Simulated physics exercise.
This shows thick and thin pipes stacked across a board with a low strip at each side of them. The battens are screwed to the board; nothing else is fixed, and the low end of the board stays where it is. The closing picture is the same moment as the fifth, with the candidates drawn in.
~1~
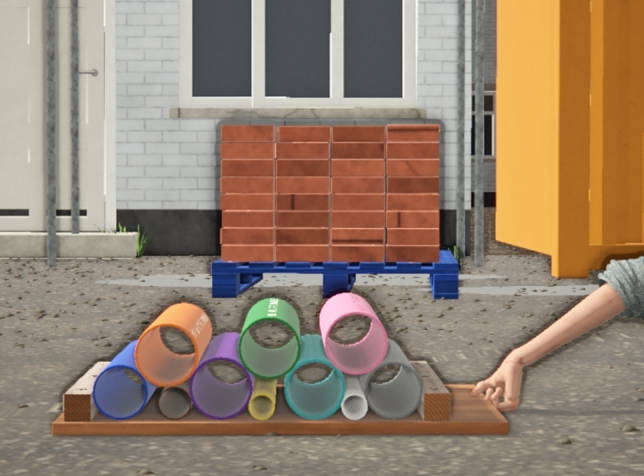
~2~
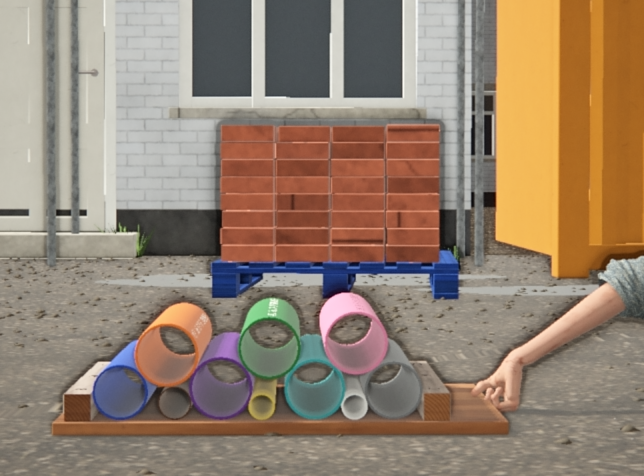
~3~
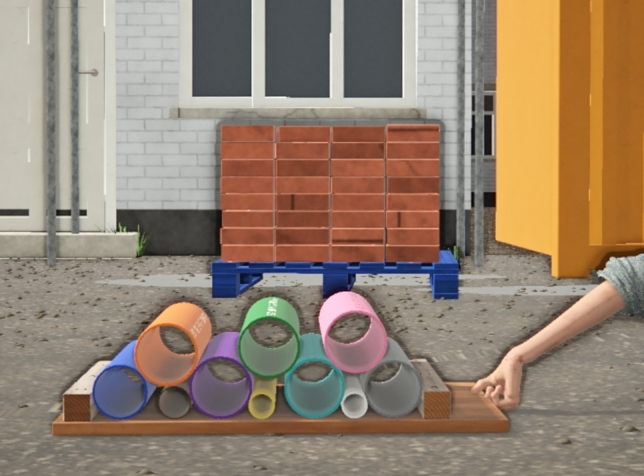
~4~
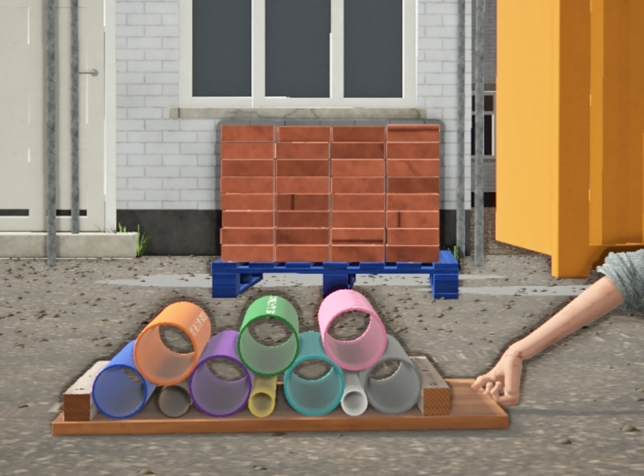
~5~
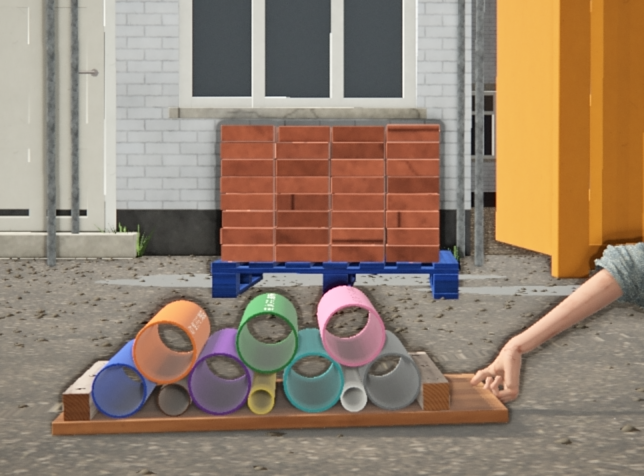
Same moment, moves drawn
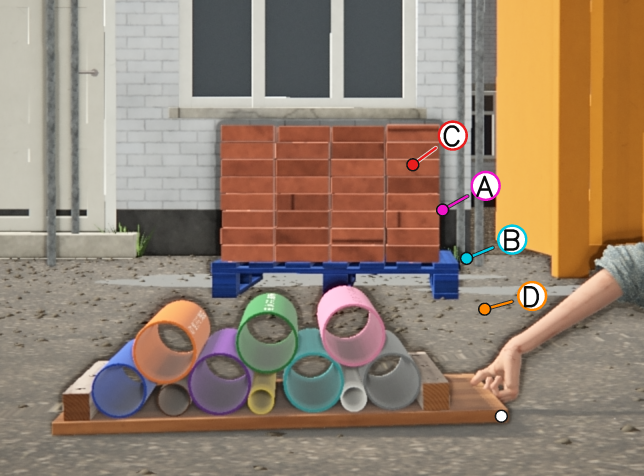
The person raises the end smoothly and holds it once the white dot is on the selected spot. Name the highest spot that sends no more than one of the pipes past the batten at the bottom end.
It can be raised to C.
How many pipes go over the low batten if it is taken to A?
At A the number is none.
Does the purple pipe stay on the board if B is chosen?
Yes, with B.
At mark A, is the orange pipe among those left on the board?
Yes, with A.
On the marked copy, A at (442, 210); B at (467, 258); C at (413, 165); D at (484, 309); the white dot at (501, 416).
Following C. Soon after the start, board at 20°.
Later, board at 36°.
In the end, board at 36°, none over the low batten.
As for the rest, A none over the low batten; B none over the low batten; D none over the low batten.
